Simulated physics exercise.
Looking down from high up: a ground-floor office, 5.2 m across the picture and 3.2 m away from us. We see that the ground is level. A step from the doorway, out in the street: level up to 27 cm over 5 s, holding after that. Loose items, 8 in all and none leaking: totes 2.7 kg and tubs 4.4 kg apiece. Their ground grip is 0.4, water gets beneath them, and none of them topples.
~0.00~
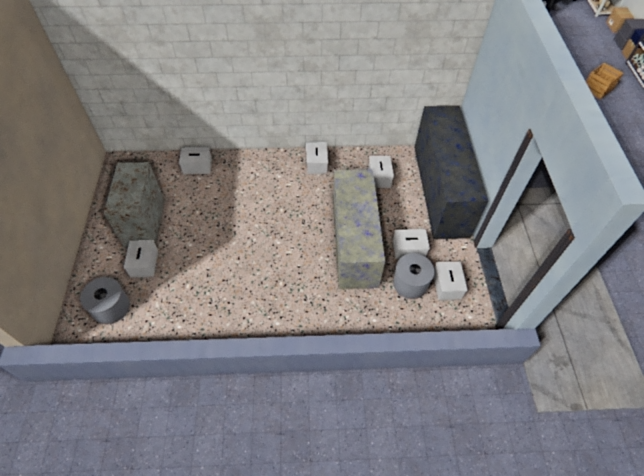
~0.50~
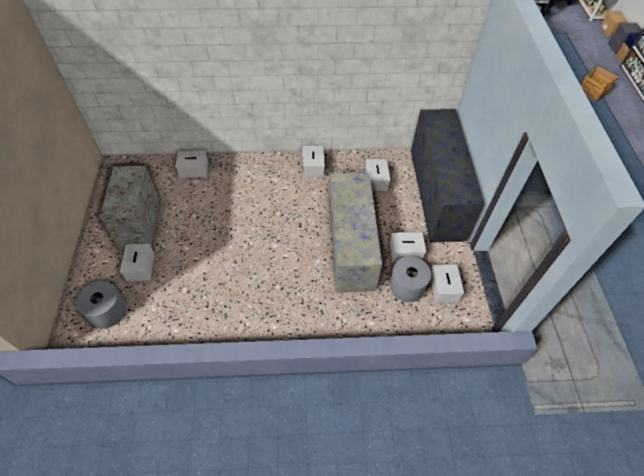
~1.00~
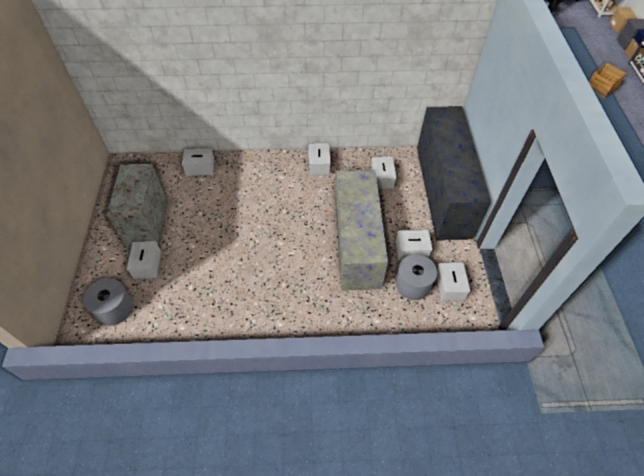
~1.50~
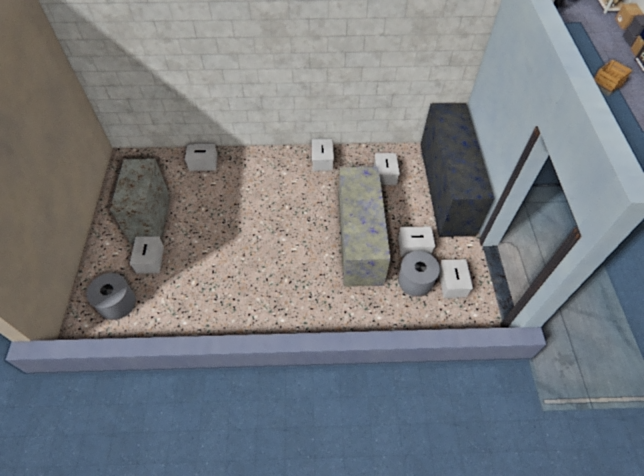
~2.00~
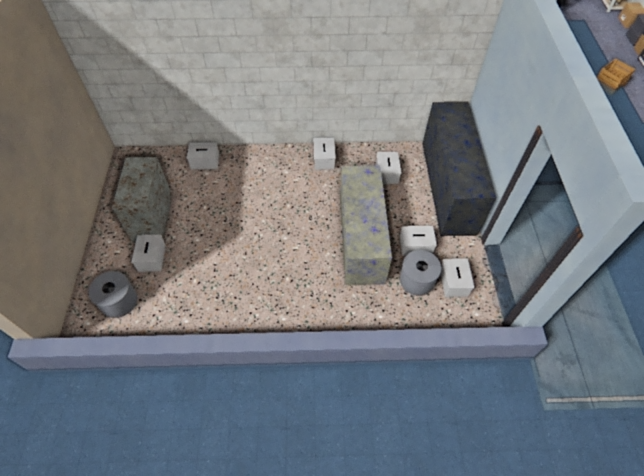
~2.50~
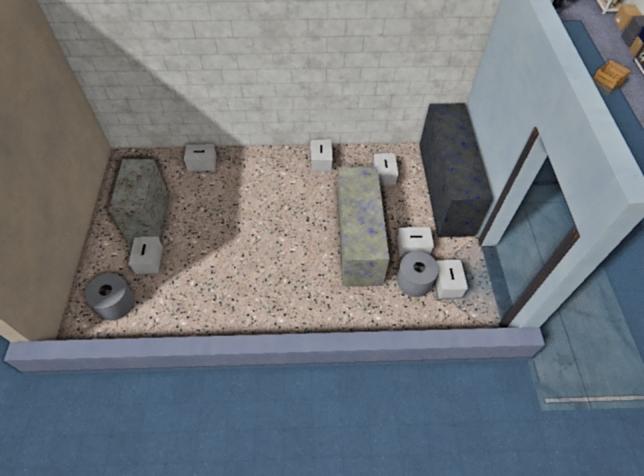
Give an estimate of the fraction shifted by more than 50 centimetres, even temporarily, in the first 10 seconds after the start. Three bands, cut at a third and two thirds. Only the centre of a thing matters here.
Upper band.
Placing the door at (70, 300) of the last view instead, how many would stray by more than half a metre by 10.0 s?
So the tally would be 7.
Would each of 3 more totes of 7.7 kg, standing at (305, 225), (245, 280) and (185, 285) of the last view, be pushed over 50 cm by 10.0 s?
So, in the order asked, it's not far enough, too far and too far.
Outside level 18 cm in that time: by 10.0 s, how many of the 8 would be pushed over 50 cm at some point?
The answer would then be 7.
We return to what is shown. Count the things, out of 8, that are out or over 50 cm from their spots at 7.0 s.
I get 5.
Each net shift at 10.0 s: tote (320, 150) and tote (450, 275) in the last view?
Shifts: 200 cm / 450 cm.
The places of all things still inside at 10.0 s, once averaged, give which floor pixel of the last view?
Near (170, 196).
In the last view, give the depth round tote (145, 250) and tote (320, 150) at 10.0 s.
15 and 6 cm.
After 3.5 s 0 of 8 are over 50 cm from their spots; 1 afloat.
After 4.5 s 2 of 8 are over 50 cm from their spots; 2 afloat.
After 7.0 s 5 of 8 are over 50 cm from their spots; 5 afloat.
After 10.0 s 7 of 8 are over 50 cm from their spots, and 8 have been at some point; 8 afloat.
